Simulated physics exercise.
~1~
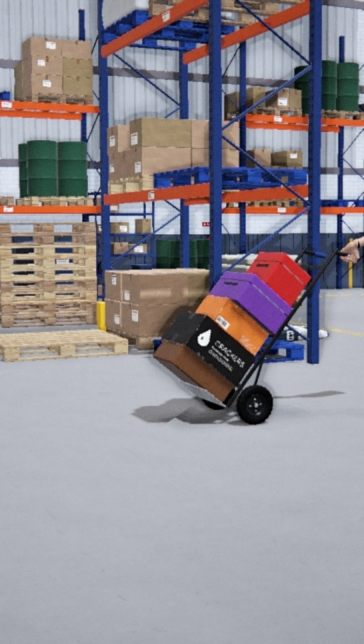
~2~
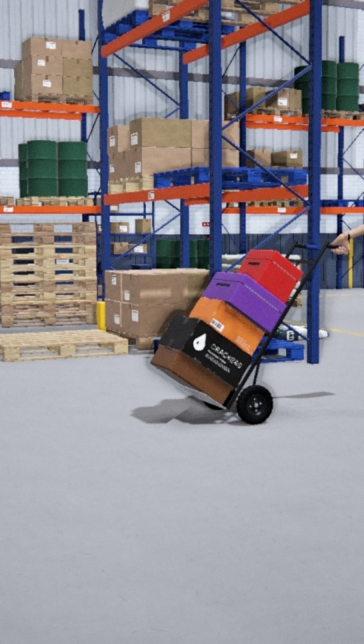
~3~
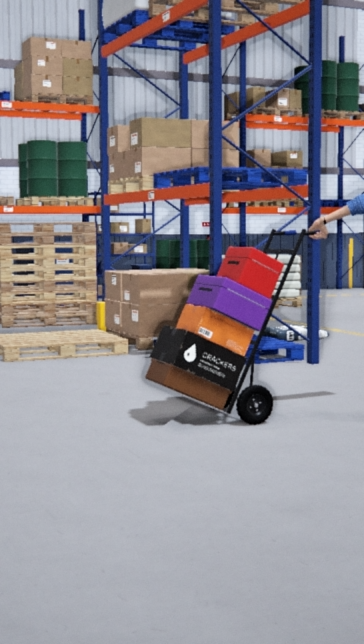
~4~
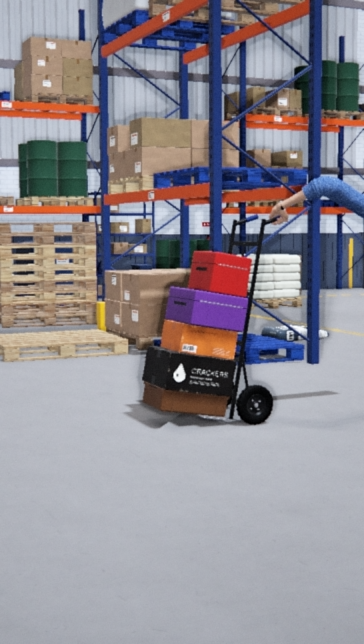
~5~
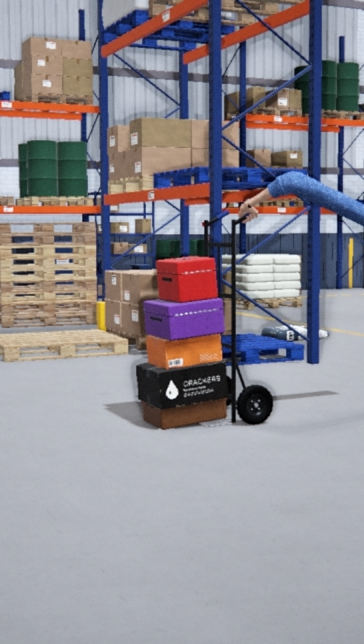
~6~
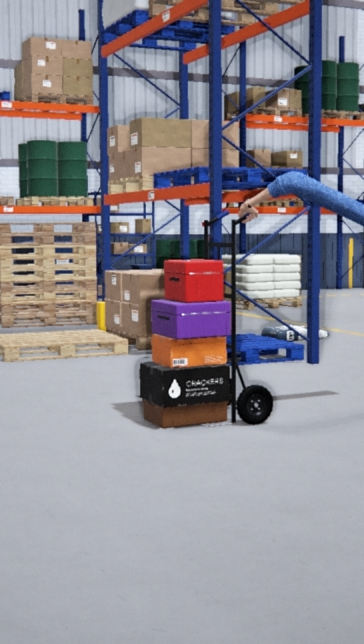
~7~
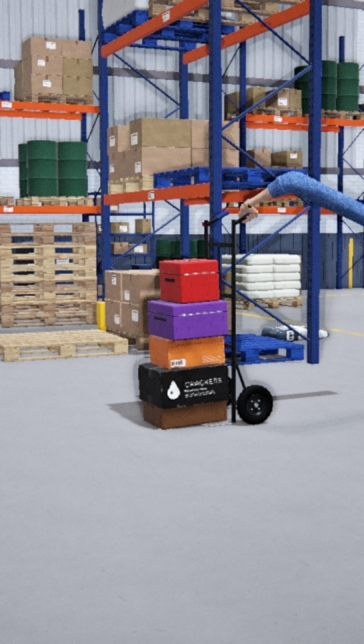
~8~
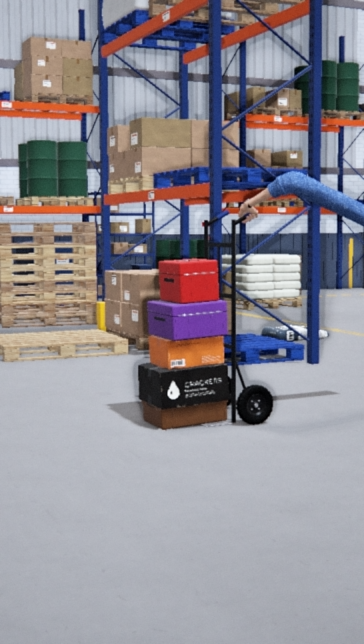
We see a tilted two-wheeled hand truck carrying a stack of five shut containers in a warehouse. A blue-sleeved arm swings it upright, the stack rocks briefly as it reaches the floor, and the truck is held still with all five containers still stacked.
